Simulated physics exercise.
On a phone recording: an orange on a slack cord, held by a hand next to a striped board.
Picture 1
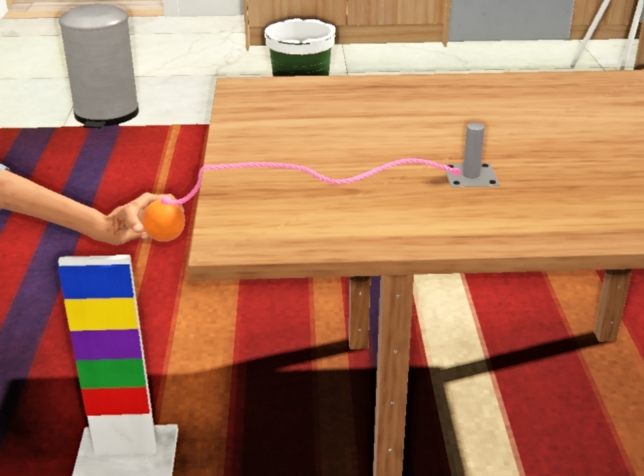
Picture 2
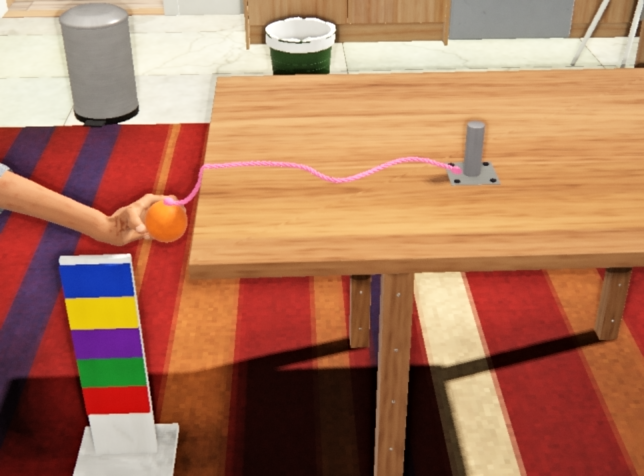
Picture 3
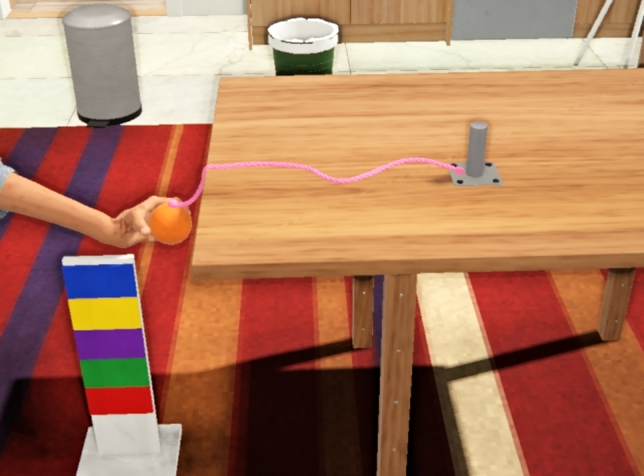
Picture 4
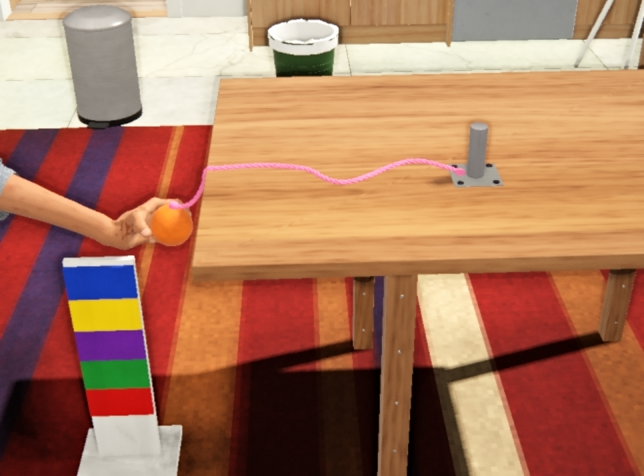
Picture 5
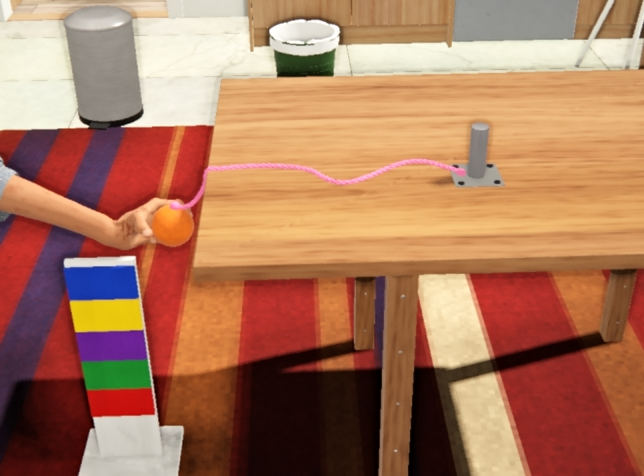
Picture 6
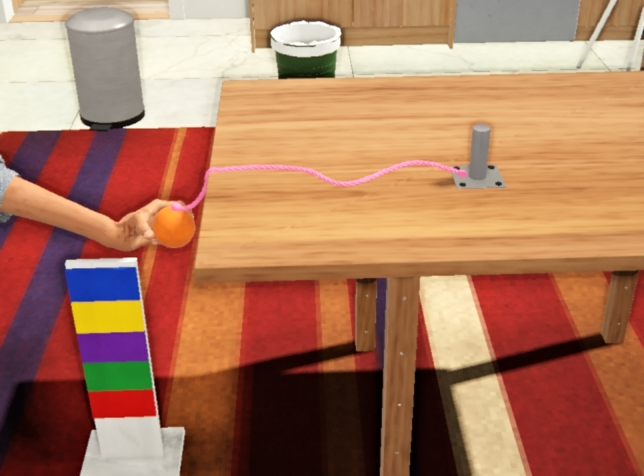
In the video, a hand holds an orange ball attached to a slack pink cord beside a wooden table, above a color-striped board. The cord runs across the tabletop to a gray post, and nothing moves apart from slight camera drift.
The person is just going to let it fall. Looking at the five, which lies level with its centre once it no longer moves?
The blue one lies level with its centre.
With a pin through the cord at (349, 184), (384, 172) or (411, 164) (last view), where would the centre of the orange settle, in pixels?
Try 1: (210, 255); try 2: (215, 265); try 3: (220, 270).
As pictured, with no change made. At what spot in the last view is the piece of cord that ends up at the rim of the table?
The bit in question sits close to (245, 168).
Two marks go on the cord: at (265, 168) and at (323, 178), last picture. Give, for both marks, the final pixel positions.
They go to (226, 175) and to (292, 175).
Soon after, orange near (199, 270); level with blue.
After that, orange near (212, 280); level with blue.
And then, orange near (225, 281); level with blue.
In the end, orange near (222, 281); level with blue. The cord holds its middle at blue.
